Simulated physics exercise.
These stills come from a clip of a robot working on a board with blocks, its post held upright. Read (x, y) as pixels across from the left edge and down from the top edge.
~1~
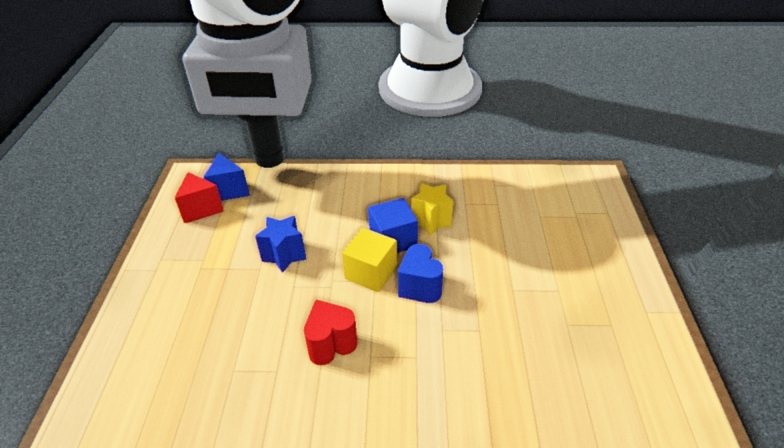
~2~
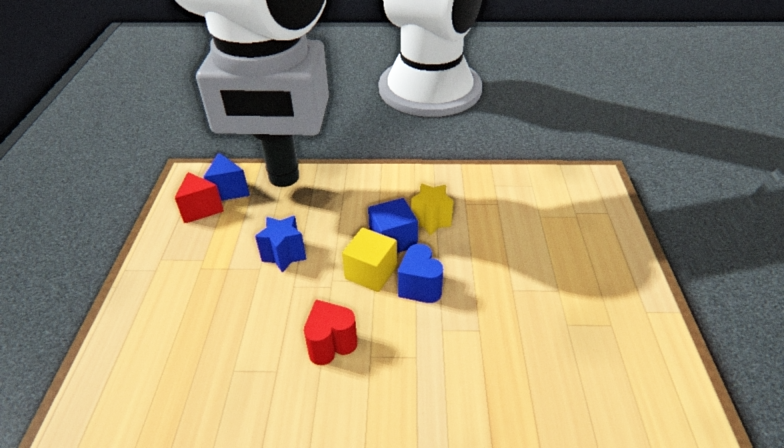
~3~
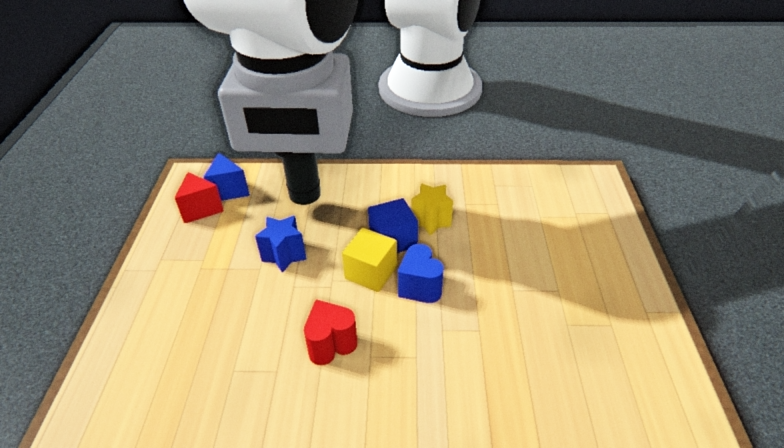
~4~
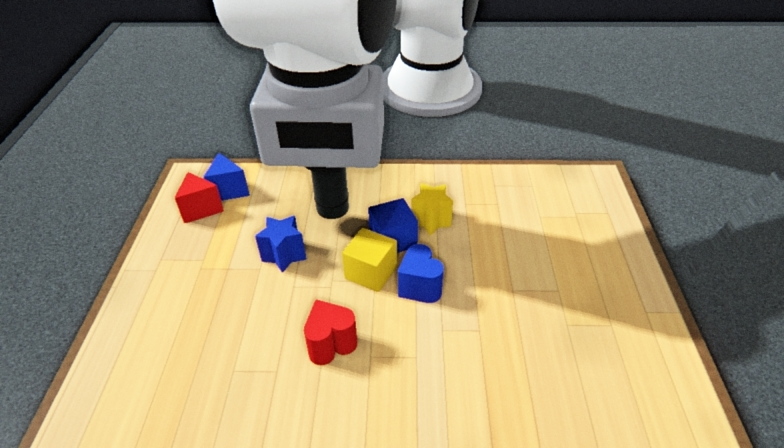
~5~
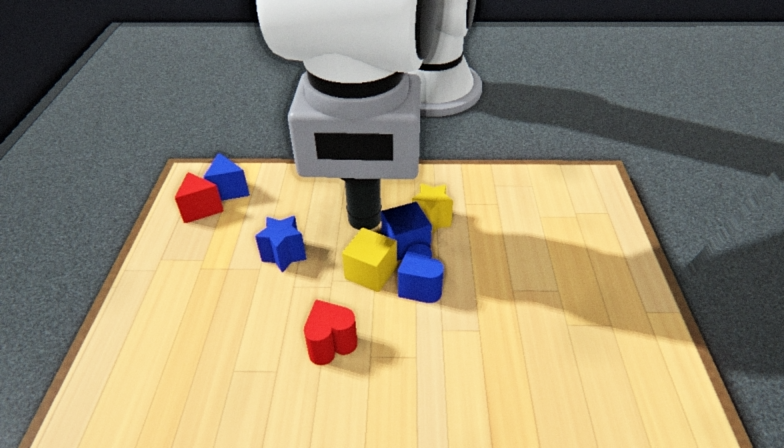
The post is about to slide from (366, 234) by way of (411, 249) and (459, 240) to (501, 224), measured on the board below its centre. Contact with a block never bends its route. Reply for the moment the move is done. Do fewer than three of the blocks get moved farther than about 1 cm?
Yes.
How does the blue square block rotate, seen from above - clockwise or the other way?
The sense of turning is clockwise.
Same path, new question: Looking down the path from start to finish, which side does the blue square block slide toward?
My answer: Right.
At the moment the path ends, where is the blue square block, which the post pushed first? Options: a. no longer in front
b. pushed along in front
I'll go with a - no longer in front.
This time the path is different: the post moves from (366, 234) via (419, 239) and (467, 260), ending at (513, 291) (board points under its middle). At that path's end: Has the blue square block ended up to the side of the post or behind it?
I believe not.
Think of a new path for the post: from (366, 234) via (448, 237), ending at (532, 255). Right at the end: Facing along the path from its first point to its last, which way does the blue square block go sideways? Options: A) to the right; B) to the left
My answer is option A.
What follows on the original path. One third of the way, post (412, 236); blue square block (458, 227), turned 20° anticlockwise; yellow star-shaped block (440, 195), turned 35° anticlockwise.
Two thirds of the way, post (461, 226); blue square block (504, 228), turned 15° clockwise; yellow star-shaped block (446, 194), turned 65° anticlockwise.
At the end, post (504, 210); yellow square block in place; blue square block (520, 225), turned 75° clockwise; yellow star-shaped block (448, 193), turned 80° anticlockwise.
